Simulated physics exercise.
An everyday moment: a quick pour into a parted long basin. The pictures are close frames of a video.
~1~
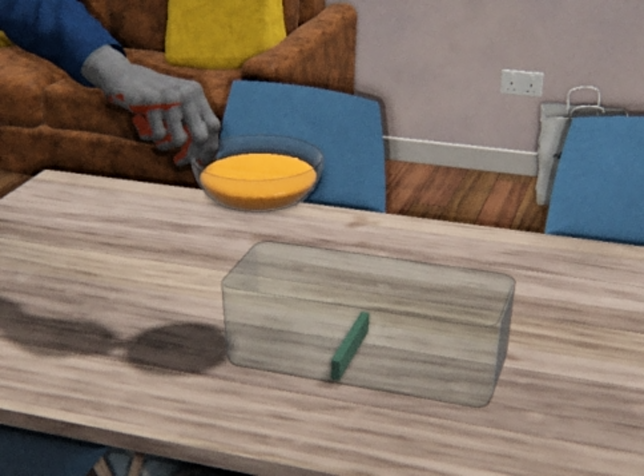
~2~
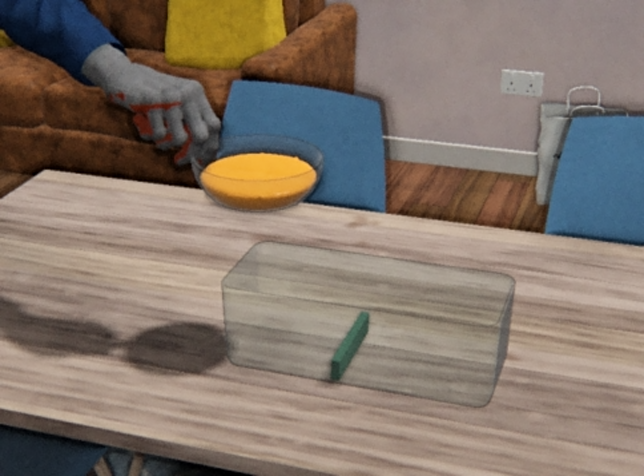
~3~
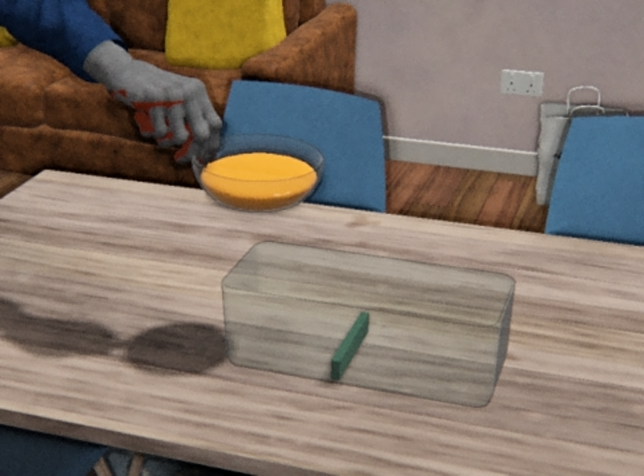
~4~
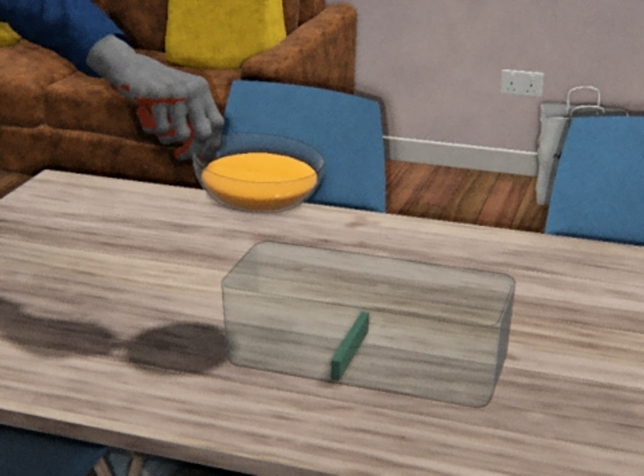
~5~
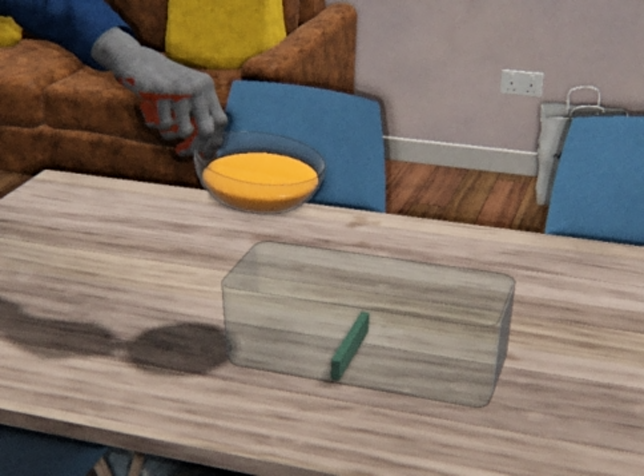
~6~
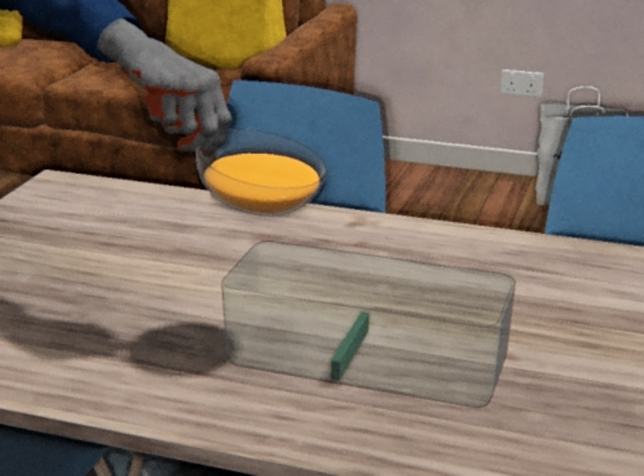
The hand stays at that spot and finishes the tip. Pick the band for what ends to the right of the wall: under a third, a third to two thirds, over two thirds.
The share right of the wall is between a third and two thirds.
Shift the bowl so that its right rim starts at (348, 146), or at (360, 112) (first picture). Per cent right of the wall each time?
In turn 80 and 85 in a hundred.
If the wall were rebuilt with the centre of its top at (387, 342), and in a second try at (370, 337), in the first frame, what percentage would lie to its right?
The first gives 10 %, the second 20 %.
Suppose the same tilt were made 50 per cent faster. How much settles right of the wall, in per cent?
Some 50 per cent.
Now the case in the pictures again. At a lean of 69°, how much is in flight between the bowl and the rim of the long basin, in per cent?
Roughly 40 in a hundred.
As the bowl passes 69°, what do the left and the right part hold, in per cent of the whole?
Some 5 per cent left and 20 right.
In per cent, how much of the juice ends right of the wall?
About 55 per cent.
A moment on, the bowl is tipped part way and 34 per cent is still to pour, 4 is left of the wall and 19 right of it.
Next, the bowl is tipped right over and 1 per cent is still to pour, 44 is left of the wall and 52 right of it.
Then the bowl is tipped right over and 0 per cent is still to pour, 46 is left of the wall and 53 right of it.
Later the bowl is tipped right over and 0 per cent is still to pour, 46 is left of the wall and 53 right of it.
Finally, 46 per cent lies left of the wall, 53 right of it and 1 outside.
